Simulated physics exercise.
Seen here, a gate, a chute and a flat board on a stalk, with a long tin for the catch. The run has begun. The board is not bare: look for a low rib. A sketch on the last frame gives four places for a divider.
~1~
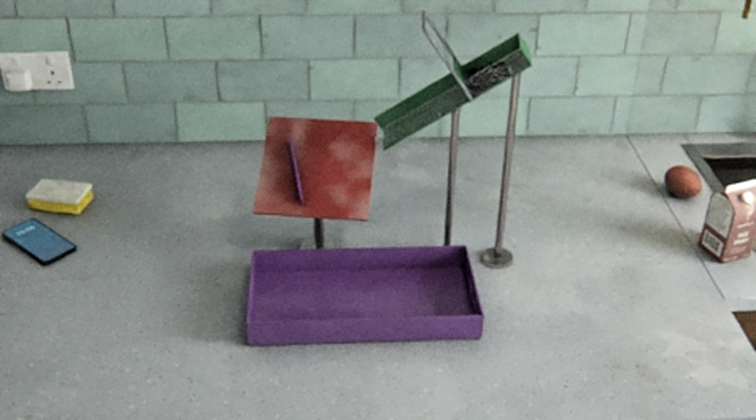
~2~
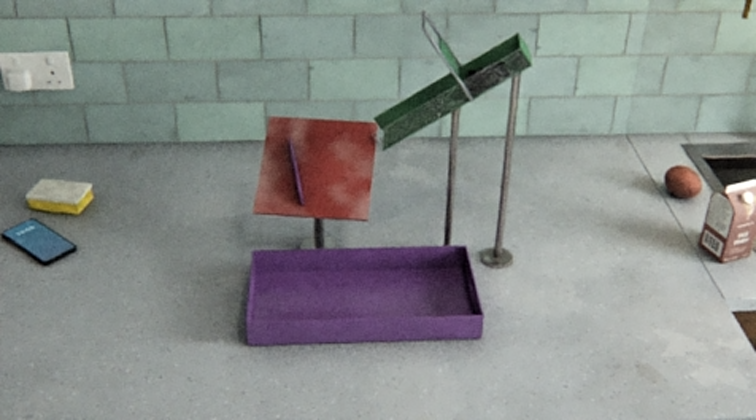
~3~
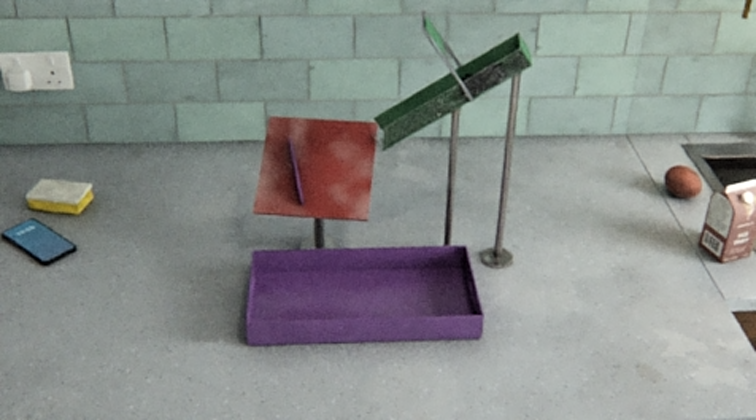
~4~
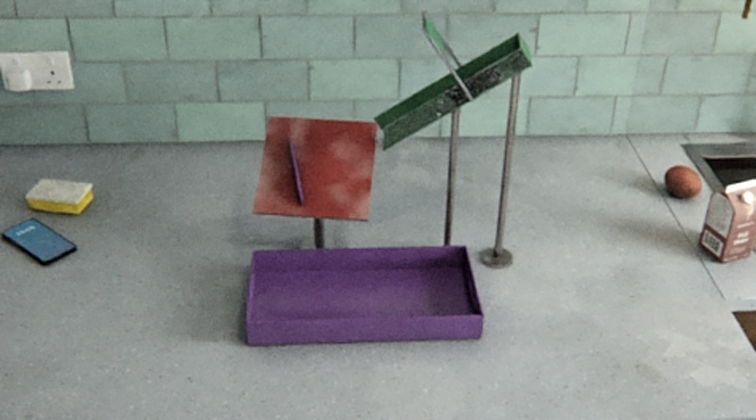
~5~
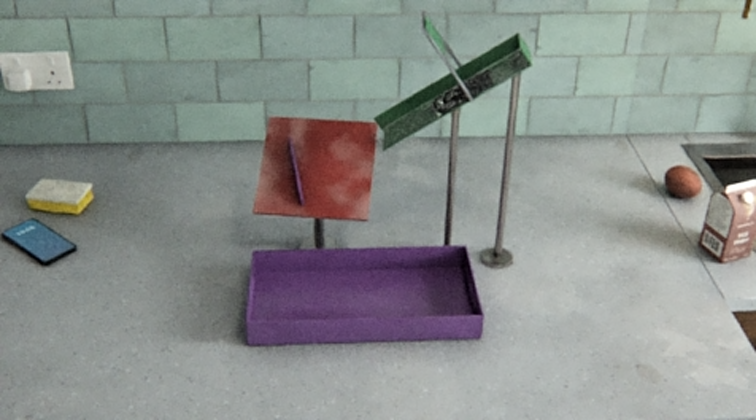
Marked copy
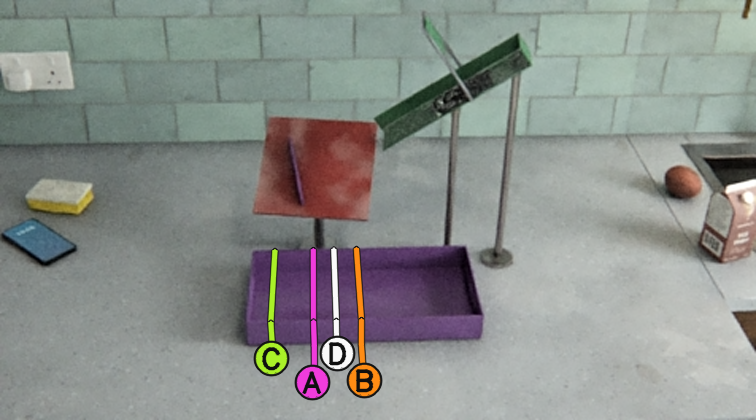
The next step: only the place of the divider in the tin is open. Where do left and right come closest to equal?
Line A.
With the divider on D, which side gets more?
The left side.
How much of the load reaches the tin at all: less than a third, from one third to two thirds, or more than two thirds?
It is more than two thirds.
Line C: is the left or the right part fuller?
The right side.
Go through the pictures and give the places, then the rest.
In the first frame, load behind the gate at (486, 77), black beans; lip of the chute at (384, 142), sloping gently.
In the second frame, middle of the board at (317, 166), tilted fairly steeply; middle of its low edge at (310, 216); of its high edge at (324, 119).
In the third frame, front corners of the tin at (247, 322) and (483, 315), empty; front of the load at (461, 87).
In the fourth frame, middle of the load at (476, 84); its front at (450, 94), about a quarter of the way to the lip; rib from (290, 137) to (302, 199).
In the fifth frame, middle of the load at (466, 90); its front at (433, 110), about a third of the way to the lip.
On the marked copy, line A crosses the front rim at (313, 320); line B crosses the front rim at (361, 319); line C crosses the front rim at (270, 321); line D crosses the front rim at (336, 320).
With A, of what is caught, about two thirds on the left of the divider, about a third on the right.
With B, of what is caught, all on the left of the divider, none on the right.
With C, of what is caught, a small part on the left of the divider, nearly all on the right.
With D, of what is caught, nearly all on the left of the divider, a small part on the right.
